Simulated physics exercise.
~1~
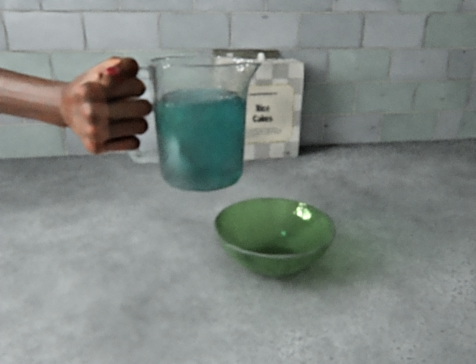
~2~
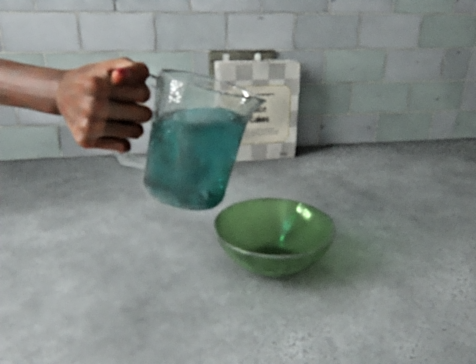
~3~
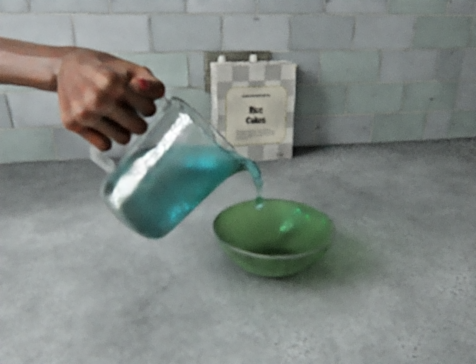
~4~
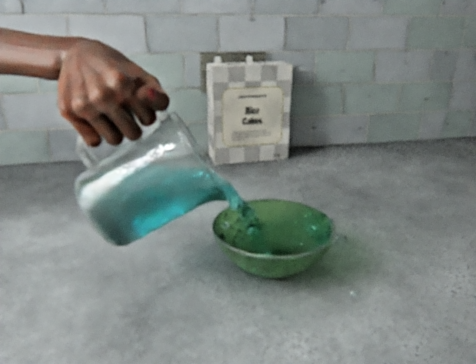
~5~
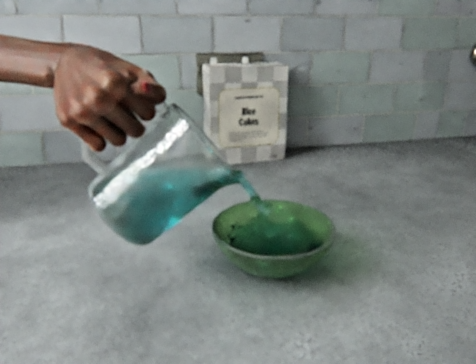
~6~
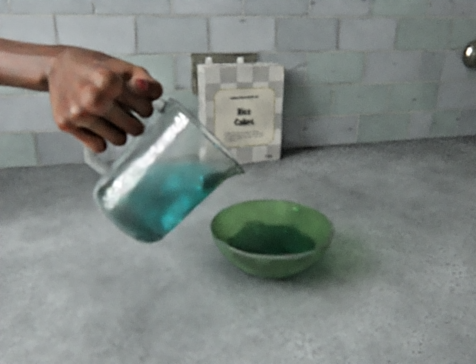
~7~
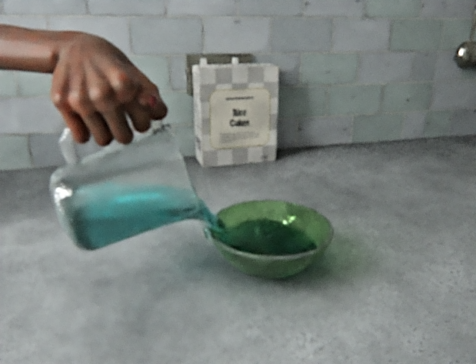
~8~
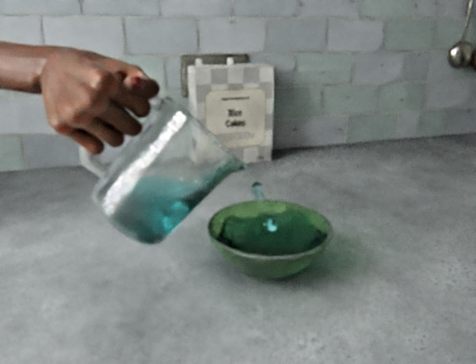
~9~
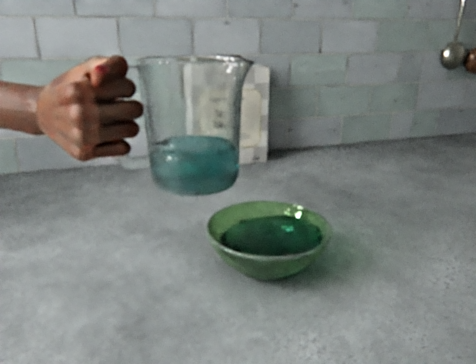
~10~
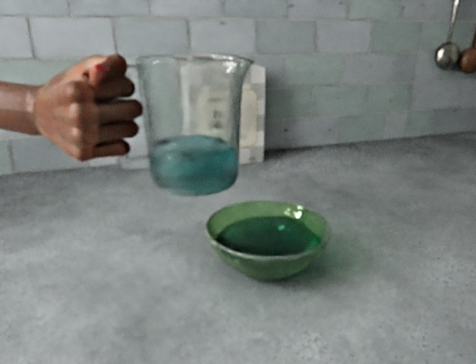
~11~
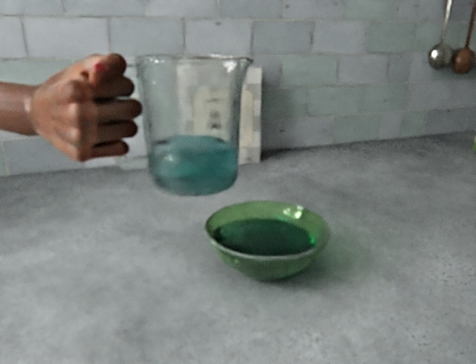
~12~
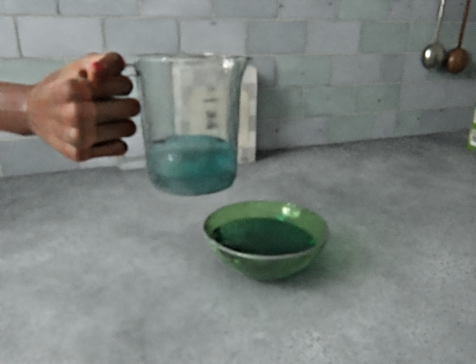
On a grey counter by a tiled wall, a hand tipped a glass jug of blue-green water over a green bowl, eased back, then tipped further and poured again before holding the jug upright, with some water left in it and the bowl well filled.
